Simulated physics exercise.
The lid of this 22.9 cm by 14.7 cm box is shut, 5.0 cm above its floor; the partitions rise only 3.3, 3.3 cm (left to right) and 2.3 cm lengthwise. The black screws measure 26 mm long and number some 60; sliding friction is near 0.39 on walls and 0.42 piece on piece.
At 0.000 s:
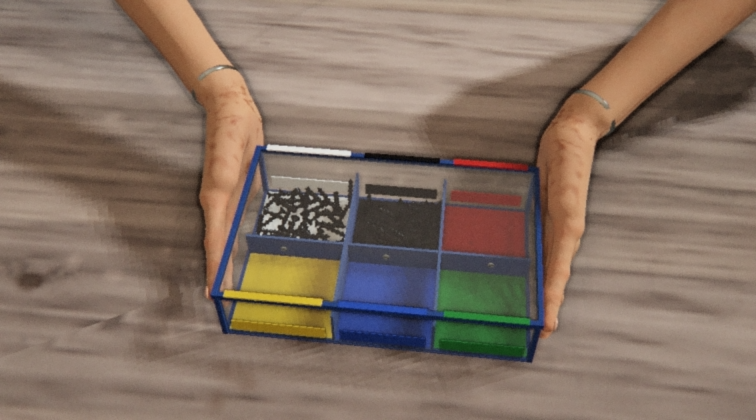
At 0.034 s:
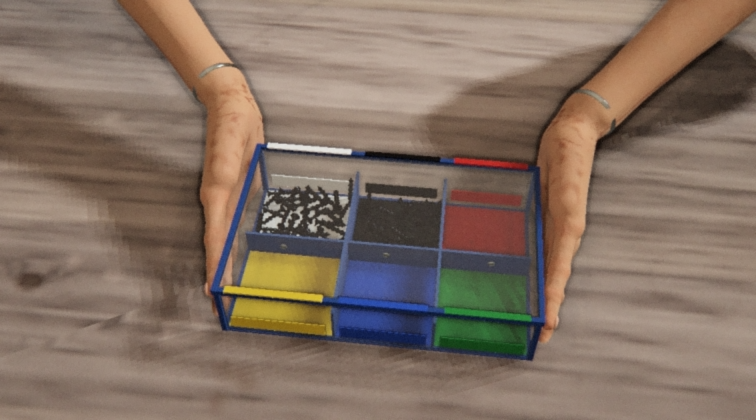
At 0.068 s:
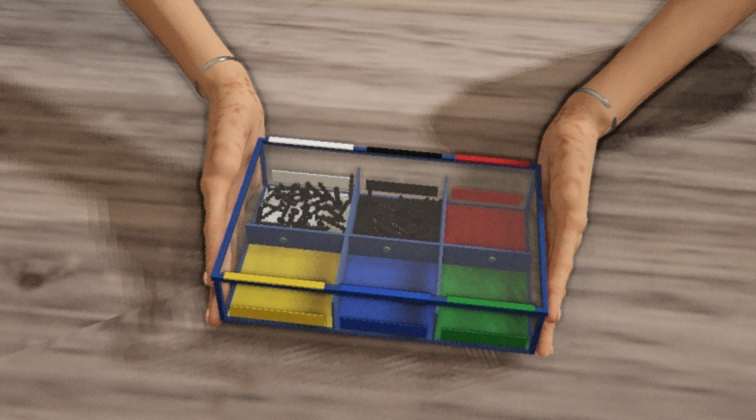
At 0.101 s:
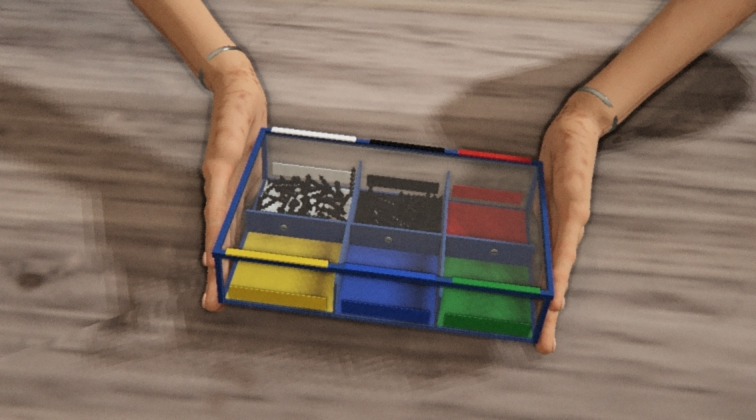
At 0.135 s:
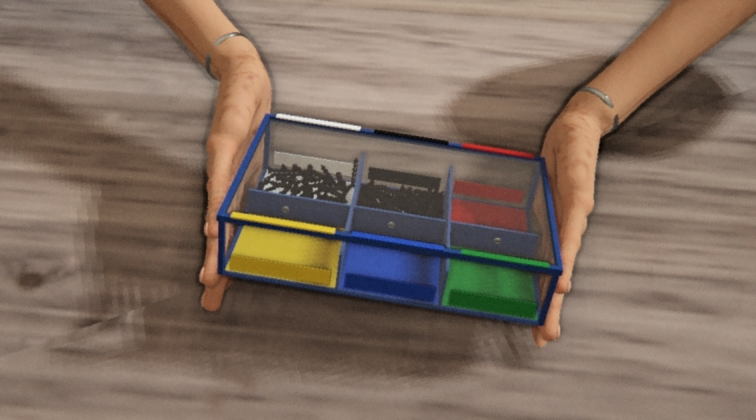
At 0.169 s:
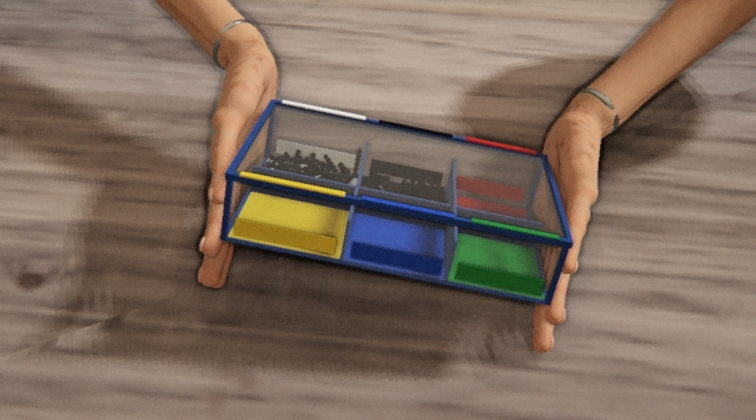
Clear lidded box of coloured compartments and small black screws being tilted by two hands, its front edge rising toward the viewer.
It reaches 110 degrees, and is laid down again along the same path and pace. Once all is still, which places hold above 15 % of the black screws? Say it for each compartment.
Red compartment: No; blue compartment: No; green compartment: No; yellow compartment: No; white compartment: Yes; black compartment: Yes.
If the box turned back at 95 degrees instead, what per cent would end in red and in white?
Red 0, white 55.
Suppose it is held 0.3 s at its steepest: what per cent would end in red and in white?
In that case red 0; white 55.
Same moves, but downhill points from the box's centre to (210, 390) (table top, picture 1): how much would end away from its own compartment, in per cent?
About 75 per cent.
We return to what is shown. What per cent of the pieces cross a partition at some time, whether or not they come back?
Some 5 per cent.
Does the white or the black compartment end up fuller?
The white compartment.
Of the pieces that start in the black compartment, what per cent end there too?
Some 100 per cent.
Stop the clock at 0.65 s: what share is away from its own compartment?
Some 5 per cent.
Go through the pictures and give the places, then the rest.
The first frame shows box tilt 0 degrees, front corners at (218, 293) and (538, 323); white 60 %, black 40 %.
The second frame shows box tilt 1 degrees, front corners at (217, 289) and (539, 320).
The third frame shows box tilt 4 degrees, front corners at (218, 275) and (542, 310), lowest corner right back.
The fourth frame shows box tilt 9 degrees, front corners at (219, 252) and (548, 293), lowest corner right back.
The fifth frame shows box tilt 16 degrees, front corners at (224, 216) and (556, 269), lowest corner right back.
The sixth frame shows box tilt 24 degrees, front corners at (232, 175) and (566, 242), lowest corner right back; white 60 %, black 40 %. The box's pace is about 220 degrees a second.
Then, at 0.65 s, tilt 109 degrees; white 55 %, black 45 %.
After 0.97 s, tilt 46 degrees; white 55 %, black 45 %.
After 1.39 s, tilt 0 degrees; white 55 %, black 45 %.
At rest (1.8 s), red 0 %, blue 0 %, green 0 %, yellow 0 %, white 55 %, black 45 %.
